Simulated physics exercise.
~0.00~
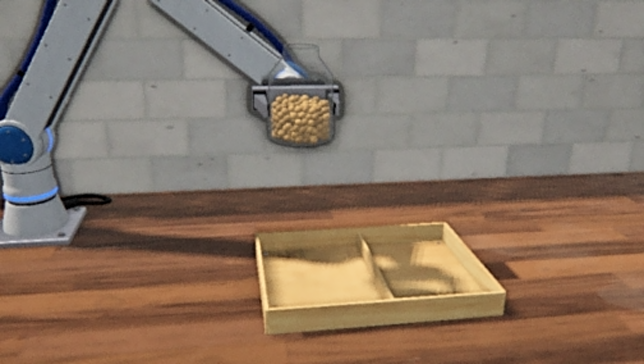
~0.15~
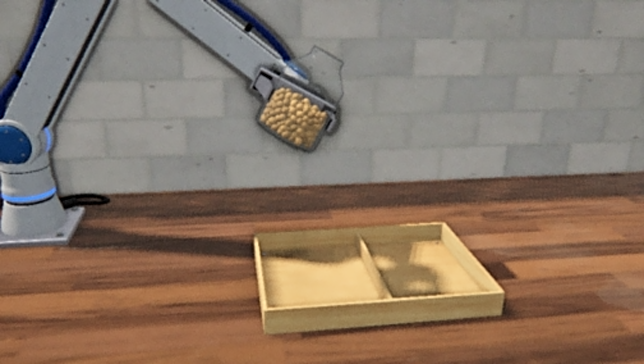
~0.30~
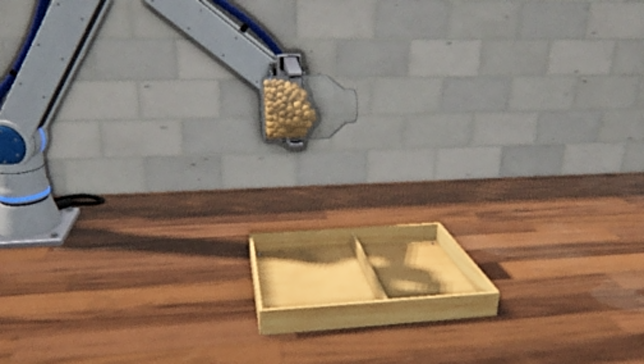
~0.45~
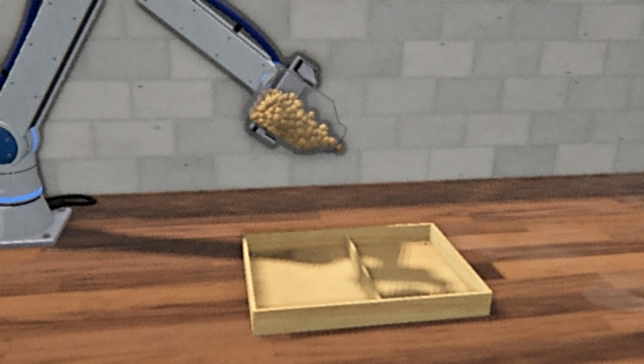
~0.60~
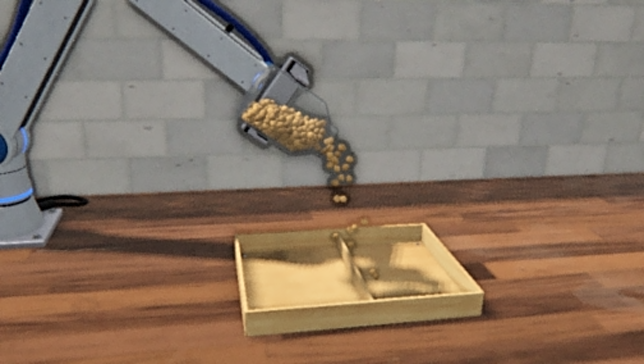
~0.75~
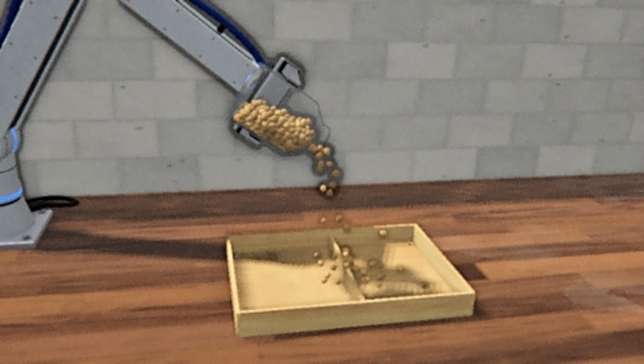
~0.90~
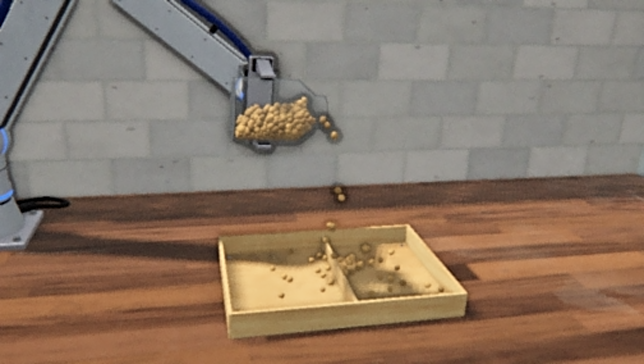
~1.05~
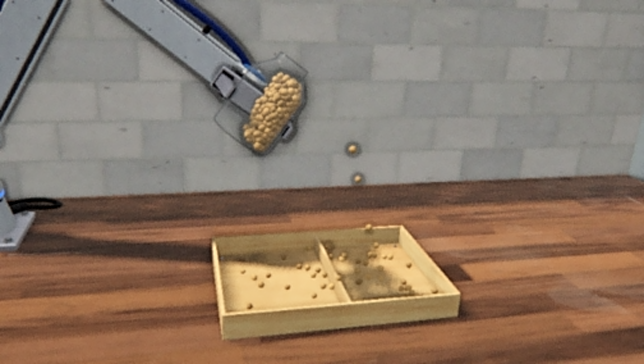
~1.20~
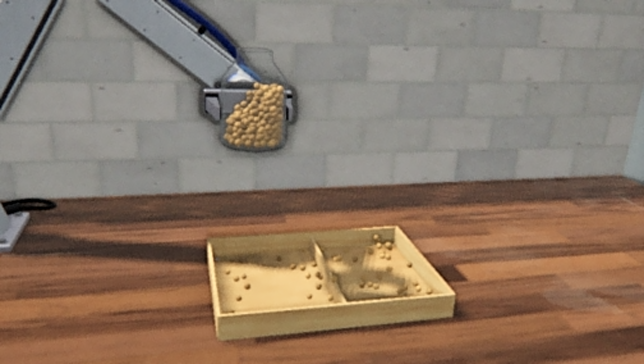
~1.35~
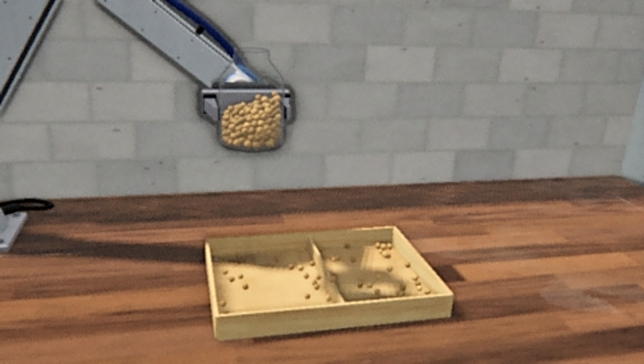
Above a wooden table, a robot arm tips chickpeas into a divided tray, then rights the mostly full jar.
